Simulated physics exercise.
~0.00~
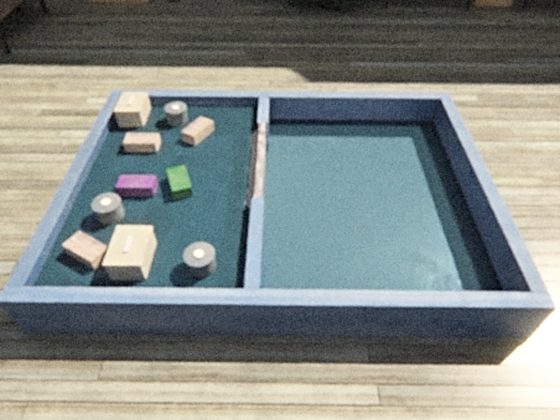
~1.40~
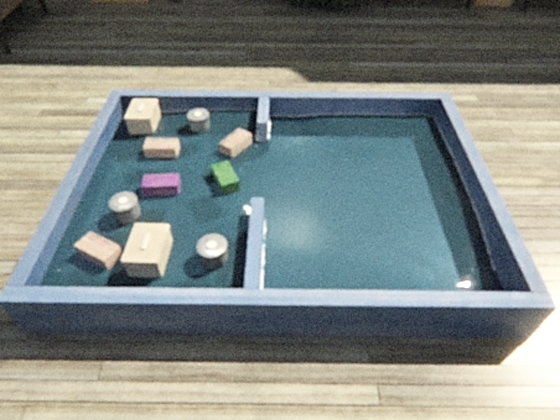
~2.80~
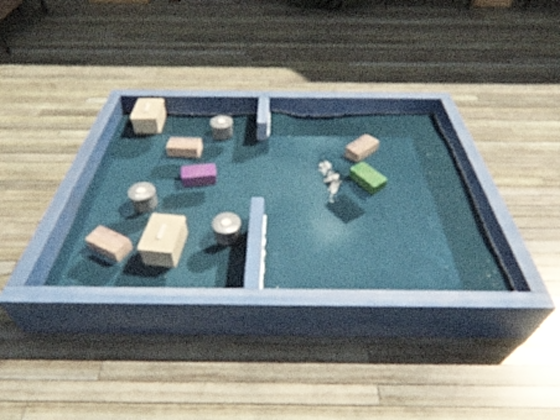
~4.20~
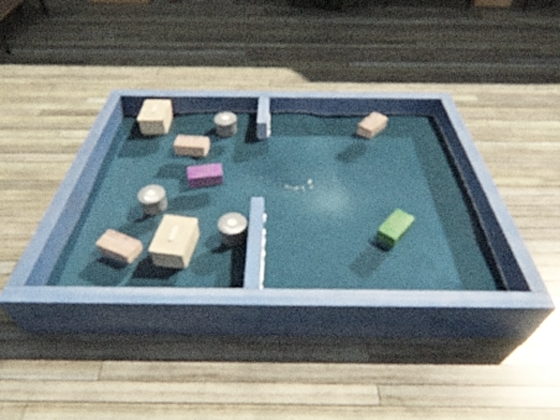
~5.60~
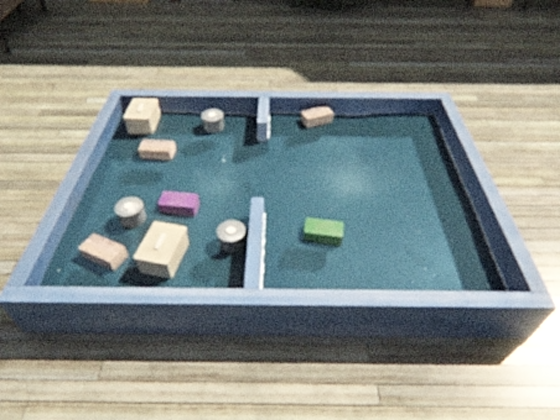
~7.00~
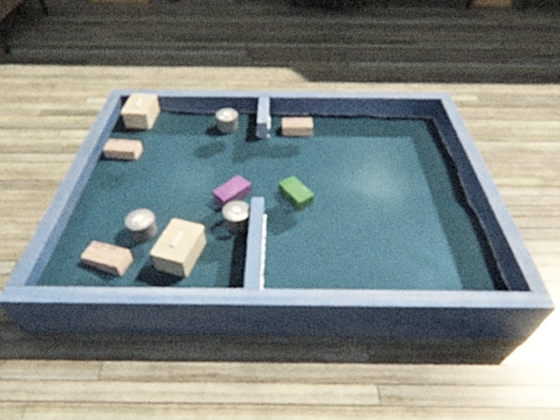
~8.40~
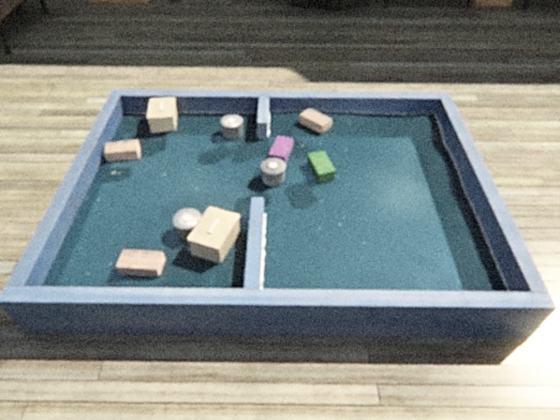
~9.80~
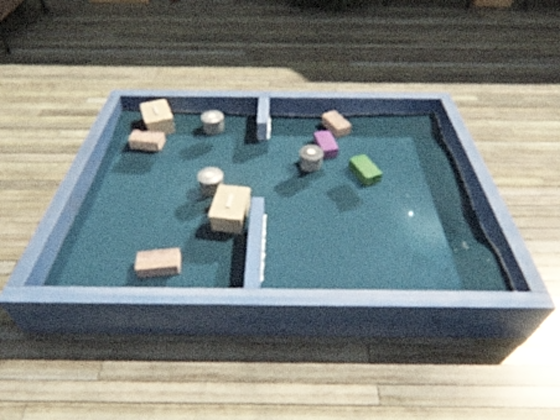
A shallow blue-walled tank of water sits on a plank floor, seen from high up, split by a divider. On the left float pale boxes, pinkish blocks, grey round tubs, a purple block and a green block. A board leaves the divider's gap, and everything shifts right, the green block and a pinkish block passing through. The green block swings down the right side, then both drift back left. They turn right again as the purple block and a tub slip through, ending beside them on the right, while the rest stay afloat on the left.
